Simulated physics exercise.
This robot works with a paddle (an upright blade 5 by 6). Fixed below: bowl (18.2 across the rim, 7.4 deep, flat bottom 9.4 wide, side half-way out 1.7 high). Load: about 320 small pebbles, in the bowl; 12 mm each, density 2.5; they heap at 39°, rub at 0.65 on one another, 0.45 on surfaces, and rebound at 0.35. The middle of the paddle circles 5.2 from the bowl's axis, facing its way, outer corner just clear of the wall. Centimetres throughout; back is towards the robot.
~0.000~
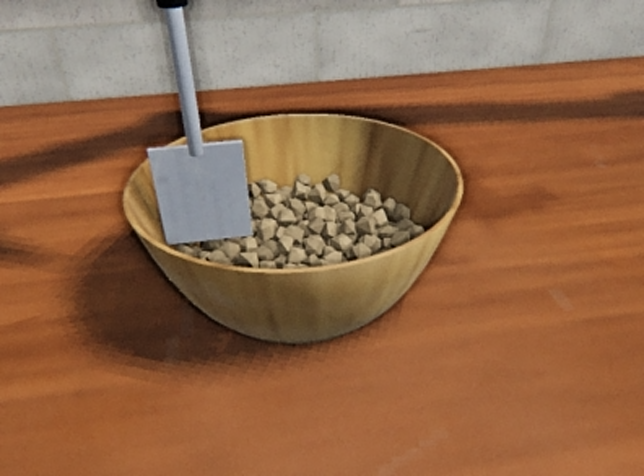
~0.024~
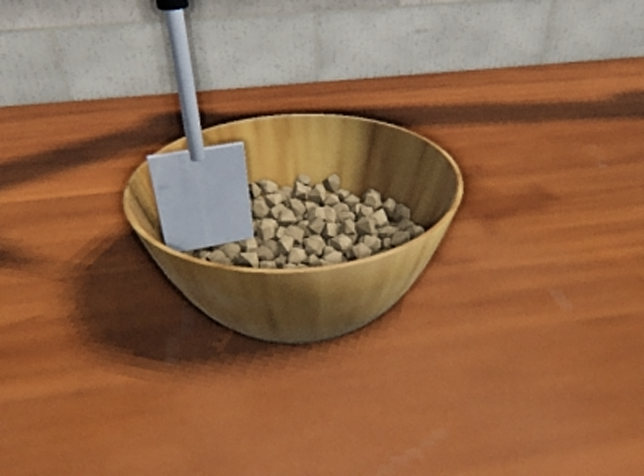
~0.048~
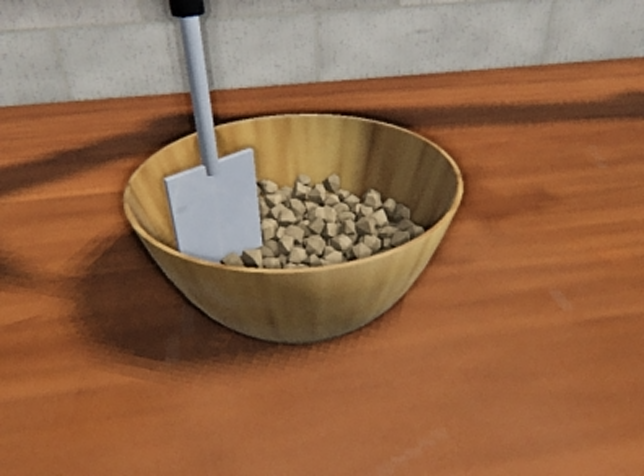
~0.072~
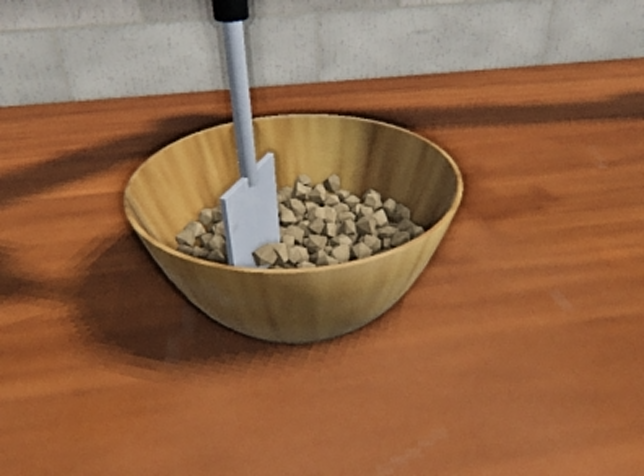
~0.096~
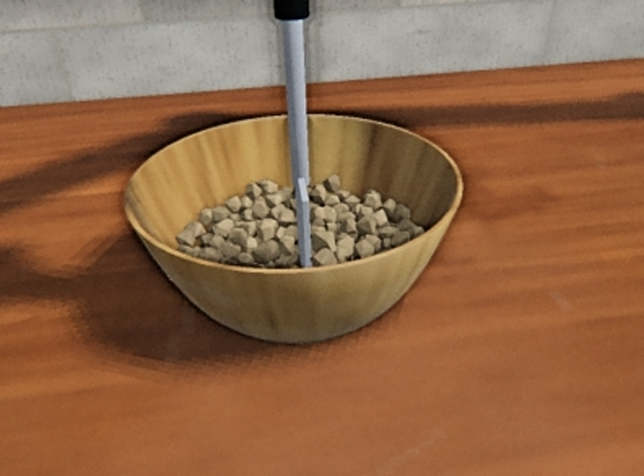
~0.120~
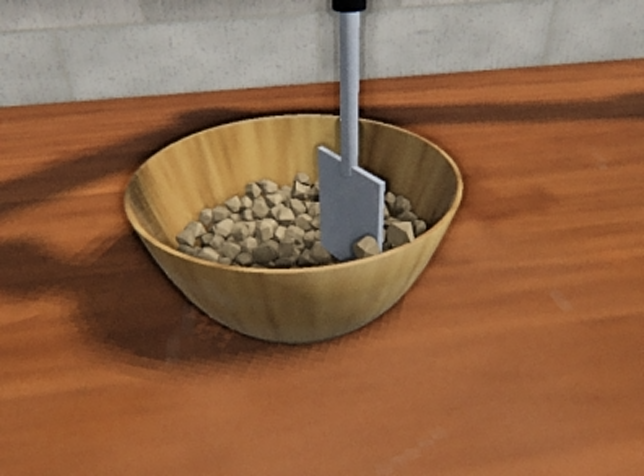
A wooden bowl of small tan pebbles sat on a wooden table while a flat grey paddle dipped in at the left, swept through them to the right side, turning as it went.
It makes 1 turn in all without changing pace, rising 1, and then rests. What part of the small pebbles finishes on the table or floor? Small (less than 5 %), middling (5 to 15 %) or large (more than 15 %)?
Share on the table or floor: Middling (5 to 15 %).
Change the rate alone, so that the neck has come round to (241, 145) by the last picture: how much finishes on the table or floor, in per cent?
Some 0 per cent.
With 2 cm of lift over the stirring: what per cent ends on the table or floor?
About 0 per cent.
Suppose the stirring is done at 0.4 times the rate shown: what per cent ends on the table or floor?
Some 0 per cent.
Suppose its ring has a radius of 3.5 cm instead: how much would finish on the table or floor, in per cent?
It would be near 30 per cent.
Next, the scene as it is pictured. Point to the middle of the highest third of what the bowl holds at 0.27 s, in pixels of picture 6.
Around (249, 218).
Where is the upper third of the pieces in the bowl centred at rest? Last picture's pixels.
At about (269, 241).
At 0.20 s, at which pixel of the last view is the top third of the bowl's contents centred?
At about (305, 207).
By 0.20 s, 204° round, highest piece 10 above the table; 318 in the bowl, 2 in flight or on the tool.
By 0.27 s, 293° round, highest piece 11 above the table; 306 in the bowl, 14 in flight or on the tool.
By 0.51 s, 0° round, highest piece 7 above the table; 294 in the bowl, 26 on the table or floor.
By 1.21 s, 0° round, highest piece 5 above the table; 294 in the bowl, 26 on the table or floor.
Final count, 294 in the bowl, 26 on the table or floor. That is 8 % on the table or floor.
